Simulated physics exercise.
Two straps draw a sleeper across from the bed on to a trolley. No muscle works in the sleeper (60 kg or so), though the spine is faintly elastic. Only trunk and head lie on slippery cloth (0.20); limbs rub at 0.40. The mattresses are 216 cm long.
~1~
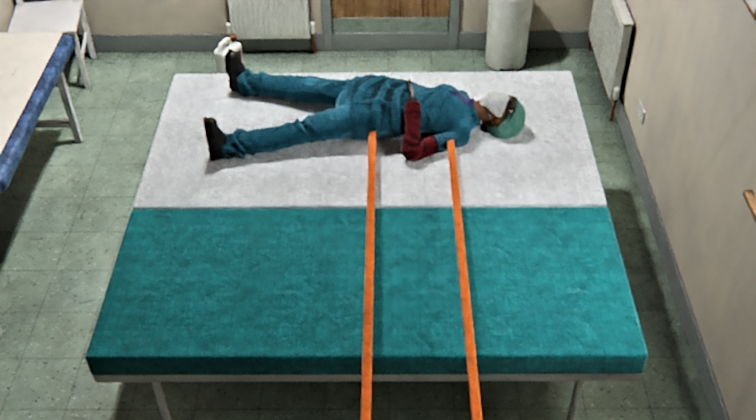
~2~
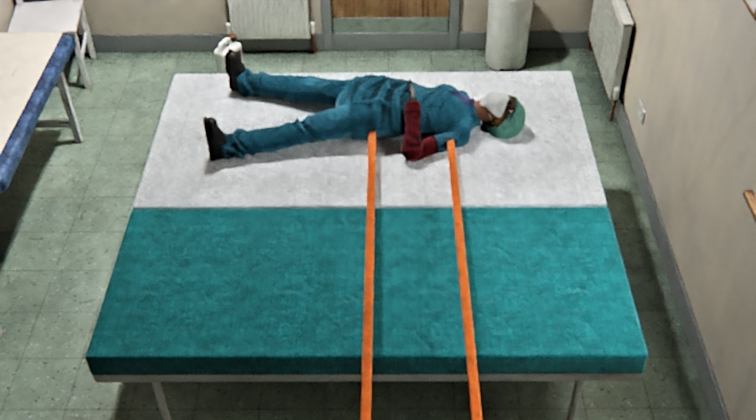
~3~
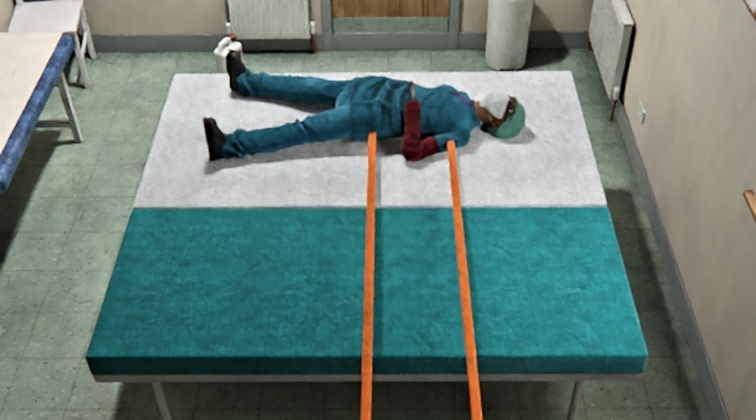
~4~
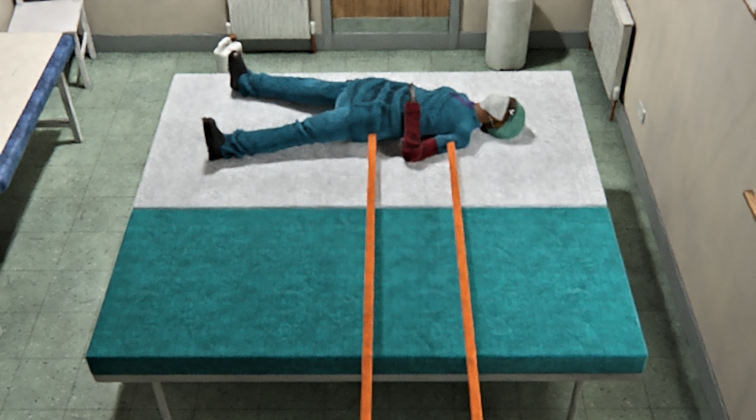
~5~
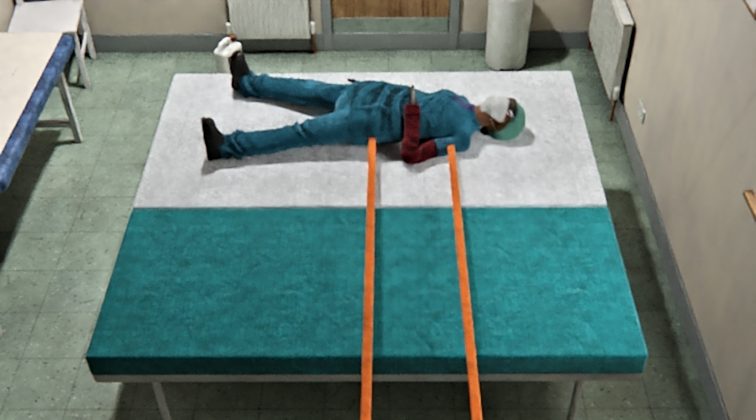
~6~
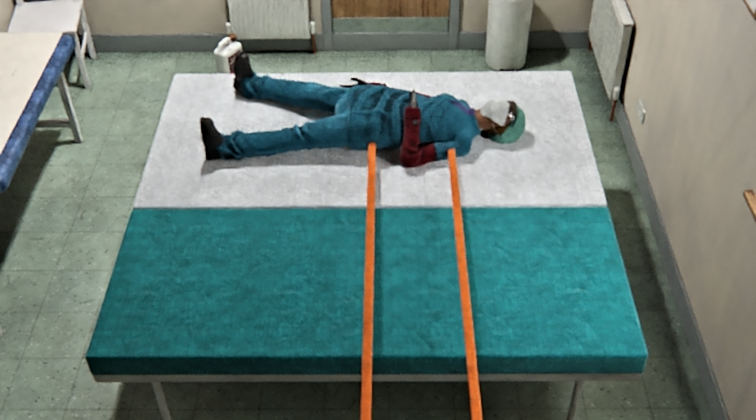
In this clip, a figure in blue clothes and a green cap lies on a white and teal platform with two orange straps running toward the viewer; the body stays still at first, then shifts and rolls slightly.
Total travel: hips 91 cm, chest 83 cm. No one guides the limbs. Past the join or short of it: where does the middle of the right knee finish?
The right knee fails to pass the join.
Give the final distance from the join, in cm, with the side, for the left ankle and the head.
Left ankle 8 past, head 16 past.
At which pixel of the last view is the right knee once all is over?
At about (319, 181).
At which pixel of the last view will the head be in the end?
Around (519, 221).
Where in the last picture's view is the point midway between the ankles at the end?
Around (251, 179).
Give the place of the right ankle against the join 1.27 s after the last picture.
Some 56 cm short of it.
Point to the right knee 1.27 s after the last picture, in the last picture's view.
At about (326, 156).
Then, 0.27 s after the last picture the right knee is 70 cm short of the join, near (312, 103) in the last picture's view.
Then, 0.77 s after the last picture the right knee is 50 cm short of the join, near (320, 126) in the last picture's view.
Then, 1.27 s after the last picture the right knee is 26 cm short of the join, near (326, 156) in the last picture's view.
At rest, head crosses the join; left hand crosses the join; right hand stops short of the join; left ankle crosses the join; right ankle stops short of the join; right knee stops short of the join.
